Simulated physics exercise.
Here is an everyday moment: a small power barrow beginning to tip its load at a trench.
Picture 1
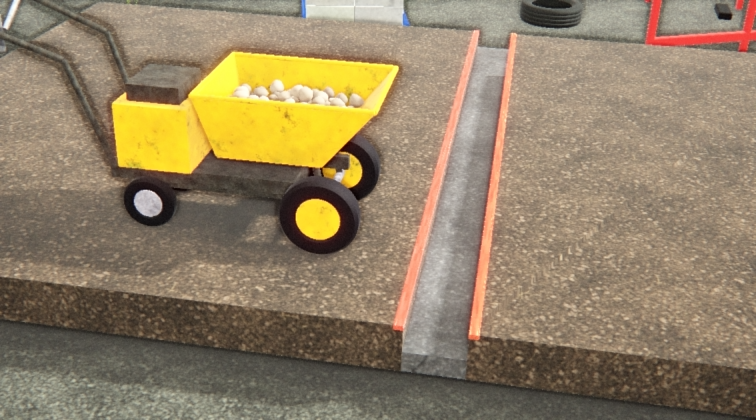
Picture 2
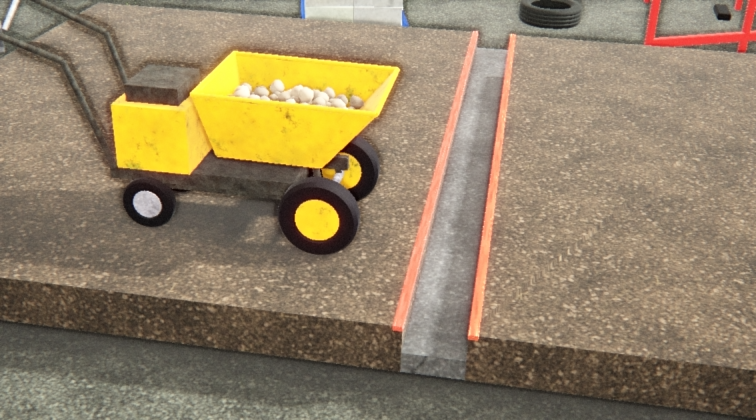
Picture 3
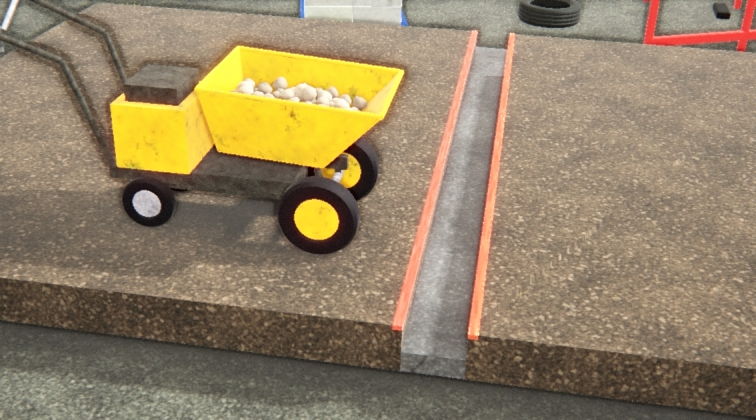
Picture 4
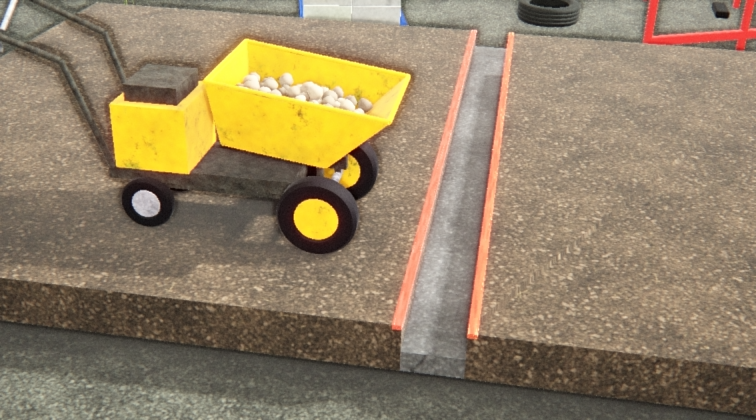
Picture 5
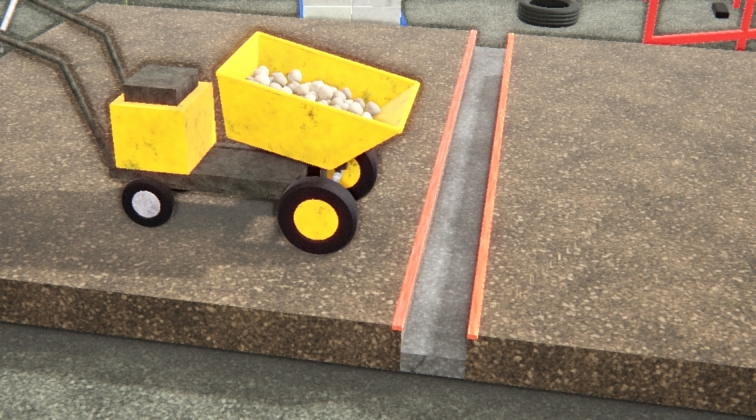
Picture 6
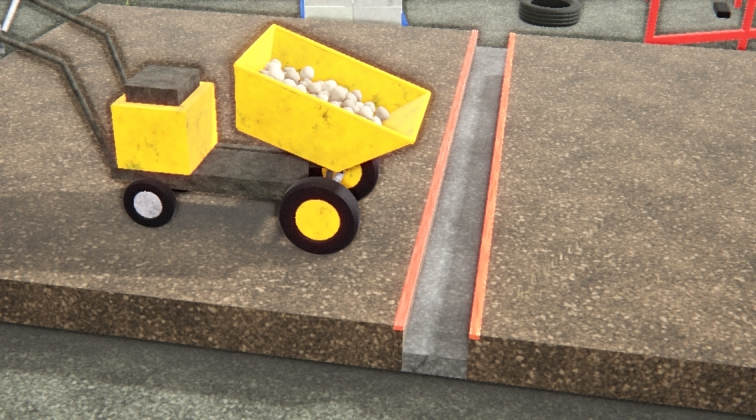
Yellow skip of pale pebbles on a small power barrow tilting gradually forward to the right beside a narrow orange-edged trench.
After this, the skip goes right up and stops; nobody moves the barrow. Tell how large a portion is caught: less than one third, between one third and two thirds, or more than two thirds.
A portion of between one third and two thirds is caught.
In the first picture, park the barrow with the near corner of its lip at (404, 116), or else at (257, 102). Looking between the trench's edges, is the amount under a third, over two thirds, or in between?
First: Under a third. Second: Under a third.
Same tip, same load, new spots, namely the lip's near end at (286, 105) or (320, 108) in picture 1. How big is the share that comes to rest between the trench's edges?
About 40 per cent, then about 60 per cent.
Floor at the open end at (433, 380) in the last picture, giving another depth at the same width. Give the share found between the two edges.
Estimated share: Approx. 70 %.
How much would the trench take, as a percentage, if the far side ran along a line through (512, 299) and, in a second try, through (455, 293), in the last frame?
For the first it's 90 per cent, for the second 10 per cent.
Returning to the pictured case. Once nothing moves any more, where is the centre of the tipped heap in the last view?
Close to (476, 238), more or less.
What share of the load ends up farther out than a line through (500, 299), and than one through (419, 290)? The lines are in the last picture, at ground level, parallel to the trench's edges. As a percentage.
About 20 percent, then about 80 percent.
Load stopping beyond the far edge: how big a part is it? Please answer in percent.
It works out to roughly 30 percent.
Just after the last frame, skip tipped steeply; every one in the skip.
A moment on, skip tipped right over; almost all in the skip; about a tenth in or heaped over the trench; just a few beyond it.
Further on, skip tipped right over; roughly a third in the skip; roughly a third in or heaped over the trench; roughly a quarter beyond it.
When it is over, skip tipped right over; roughly a quarter in the skip; roughly half in or heaped over the trench; roughly a third beyond it.
